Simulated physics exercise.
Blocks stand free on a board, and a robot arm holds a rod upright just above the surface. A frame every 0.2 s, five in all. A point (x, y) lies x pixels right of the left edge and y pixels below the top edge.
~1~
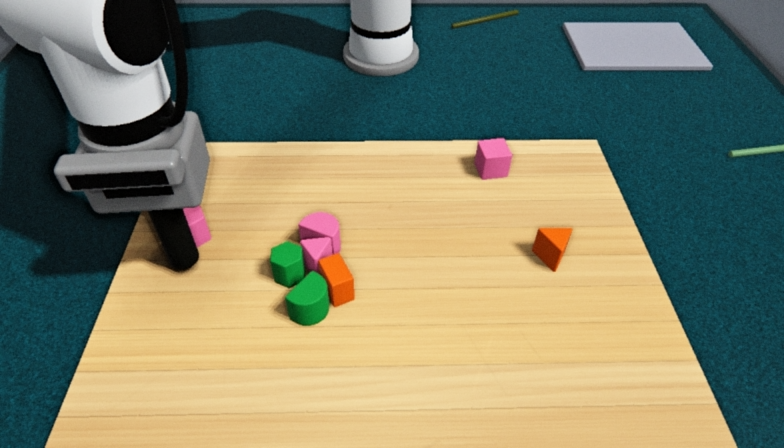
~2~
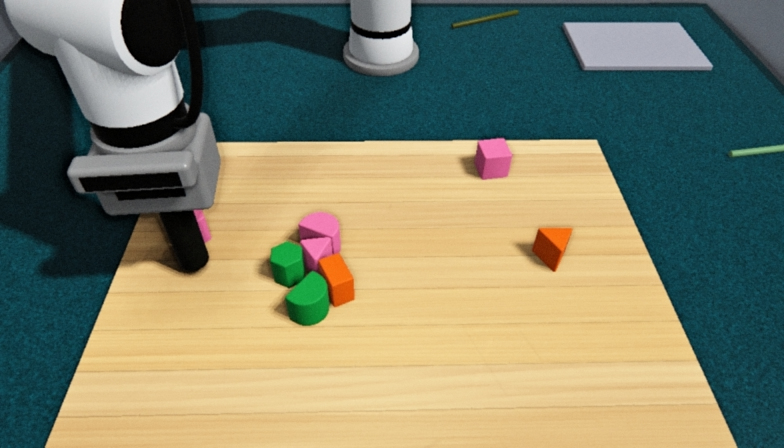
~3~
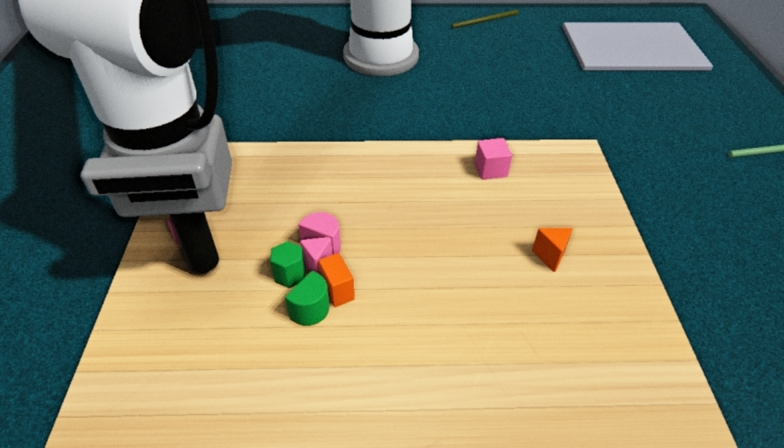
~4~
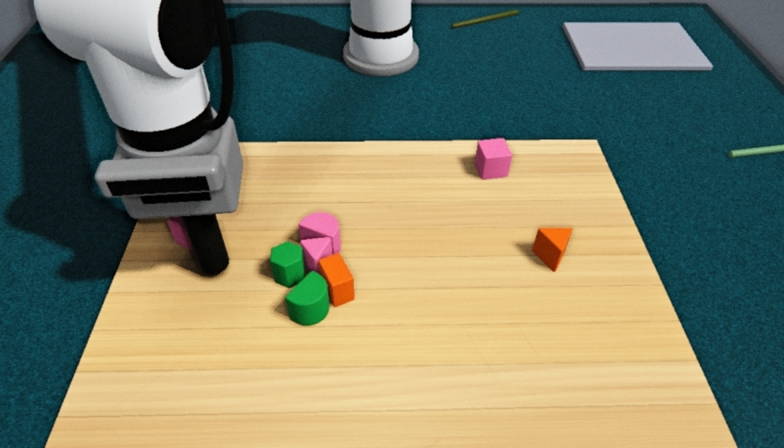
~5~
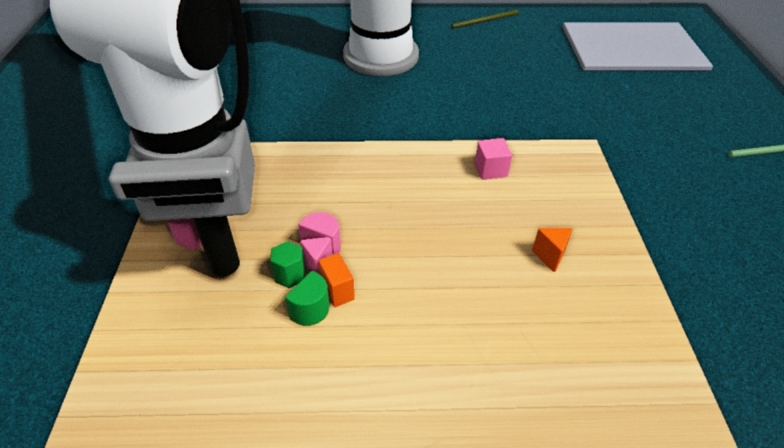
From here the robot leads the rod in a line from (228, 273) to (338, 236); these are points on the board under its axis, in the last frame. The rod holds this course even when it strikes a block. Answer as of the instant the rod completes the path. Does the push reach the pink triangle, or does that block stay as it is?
Stays where it is.
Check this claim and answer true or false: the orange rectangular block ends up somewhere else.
False
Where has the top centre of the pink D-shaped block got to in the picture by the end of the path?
I'd guess (362, 217).
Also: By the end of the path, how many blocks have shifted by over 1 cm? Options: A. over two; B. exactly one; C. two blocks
B (exactly one)
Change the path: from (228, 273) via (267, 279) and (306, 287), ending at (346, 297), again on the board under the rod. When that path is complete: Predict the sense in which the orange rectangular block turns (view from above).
It swings round clockwise.
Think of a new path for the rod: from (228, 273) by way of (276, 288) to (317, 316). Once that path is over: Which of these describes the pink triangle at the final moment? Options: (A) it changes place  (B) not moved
It's A.
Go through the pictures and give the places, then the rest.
Rod tip (185, 260); block tops, pink triangle (316, 245); pink D-shaped block (321, 222); orange rectangular block (335, 268), in the first picture.
Rod (195, 261); blocks unchanged, in the second picture.
Rod (205, 263); blocks unchanged, in the third picture.
Rod (215, 265); blocks unchanged, in the fourth picture.
Rod (226, 266); pink triangle (316, 245); pink D-shaped block (321, 222); orange rectangular block (335, 268), in the fifth picture.
On the path given first. One third of the way, rod (265, 254); nothing pushed yet.
Two thirds of the way, rod (302, 241); pink D-shaped block (332, 220), turned 15° clockwise.
At the end, rod (338, 229); pink triangle in place; pink D-shaped block (362, 217), turned 80° clockwise; orange rectangular block in place.
